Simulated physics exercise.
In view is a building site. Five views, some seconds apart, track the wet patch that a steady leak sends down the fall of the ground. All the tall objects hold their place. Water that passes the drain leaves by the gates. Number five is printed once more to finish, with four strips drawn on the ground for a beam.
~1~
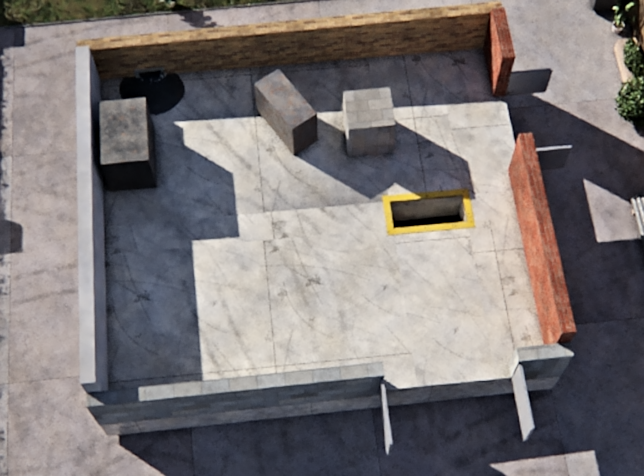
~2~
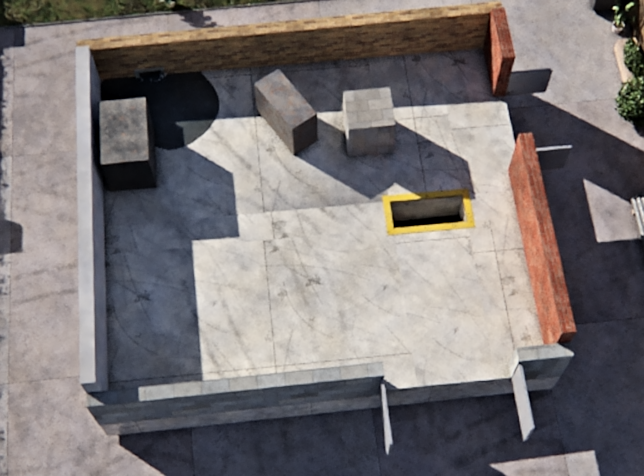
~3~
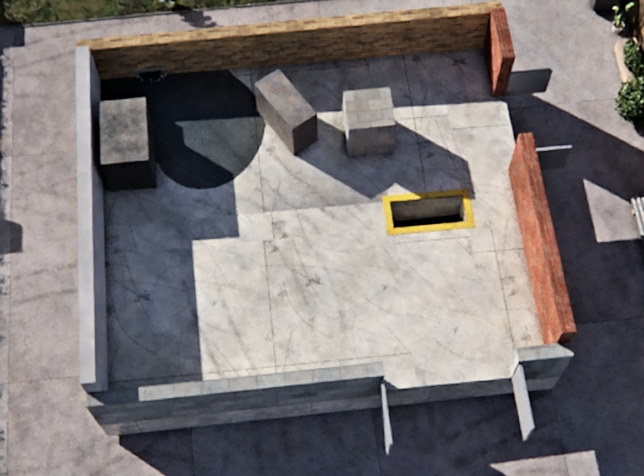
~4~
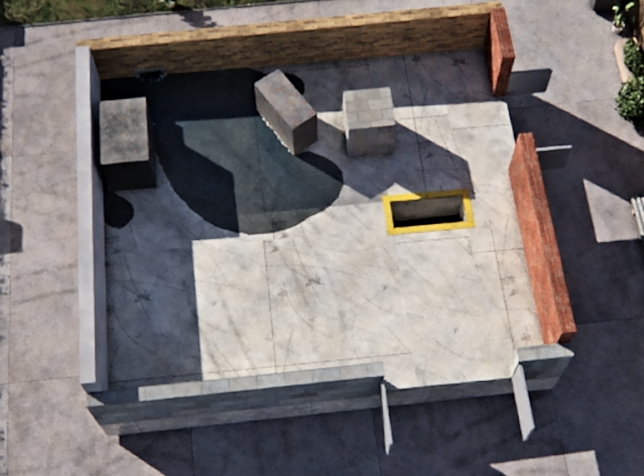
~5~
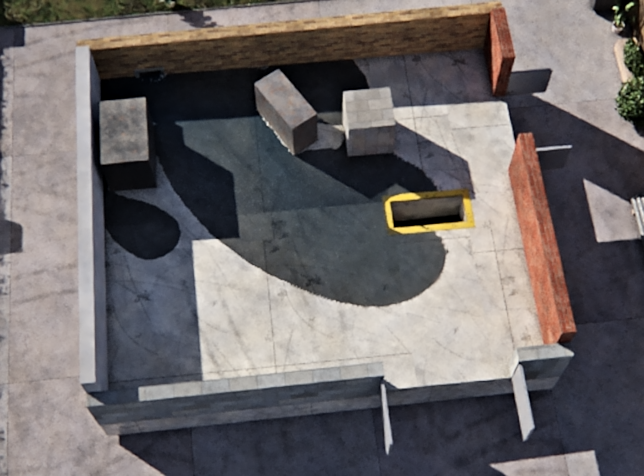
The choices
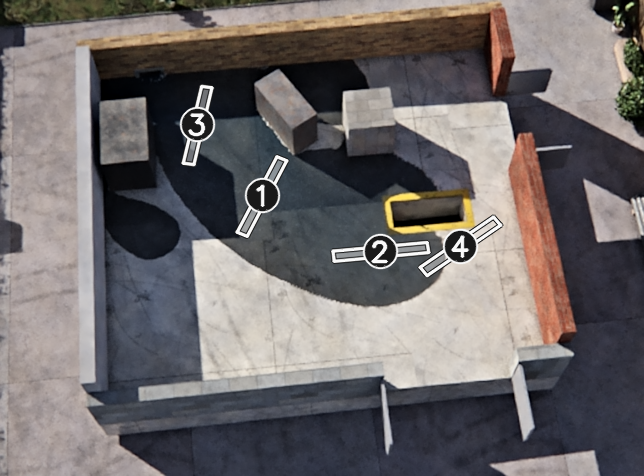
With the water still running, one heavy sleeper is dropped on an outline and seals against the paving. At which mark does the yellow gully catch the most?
I would pick position 2.
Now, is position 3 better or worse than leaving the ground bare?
It is worse.
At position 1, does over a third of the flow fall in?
No.
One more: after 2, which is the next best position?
The answer is 4.
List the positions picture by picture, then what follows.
Outfall at (150, 72); yellow gully at (428, 212); open gate at (445, 371); open gate at (500, 133); water covers 2 % of the ground and shows as far out as (169, 103); yellow gully still dry.
Water covers 6 % of the ground and shows as far out as (208, 125); yellow gully still dry.
Water covers 12 % of the ground and shows as far out as (235, 170); yellow gully still dry.
Water covers 19 % of the ground and shows as far out as (335, 187); yellow gully still dry.
Water covers 34 % of the ground and shows as far out as (420, 286); yellow gully taking water.
On the marked copy, 1 from (242, 234) to (281, 158); 2 from (333, 256) to (427, 247); 3 from (188, 163) to (206, 87); 4 from (423, 271) to (497, 221).
With 1, about 15 % of the stream runs into the yellow gully, about 78 % out by the gates.
With 2, about 49 % of the stream runs into the yellow gully, about 47 % out by the gates.
With 3, about 12 % of the stream runs into the yellow gully, about 84 % out by the gates.
With 4, about 39 % of the stream runs into the yellow gully, about 58 % out by the gates.
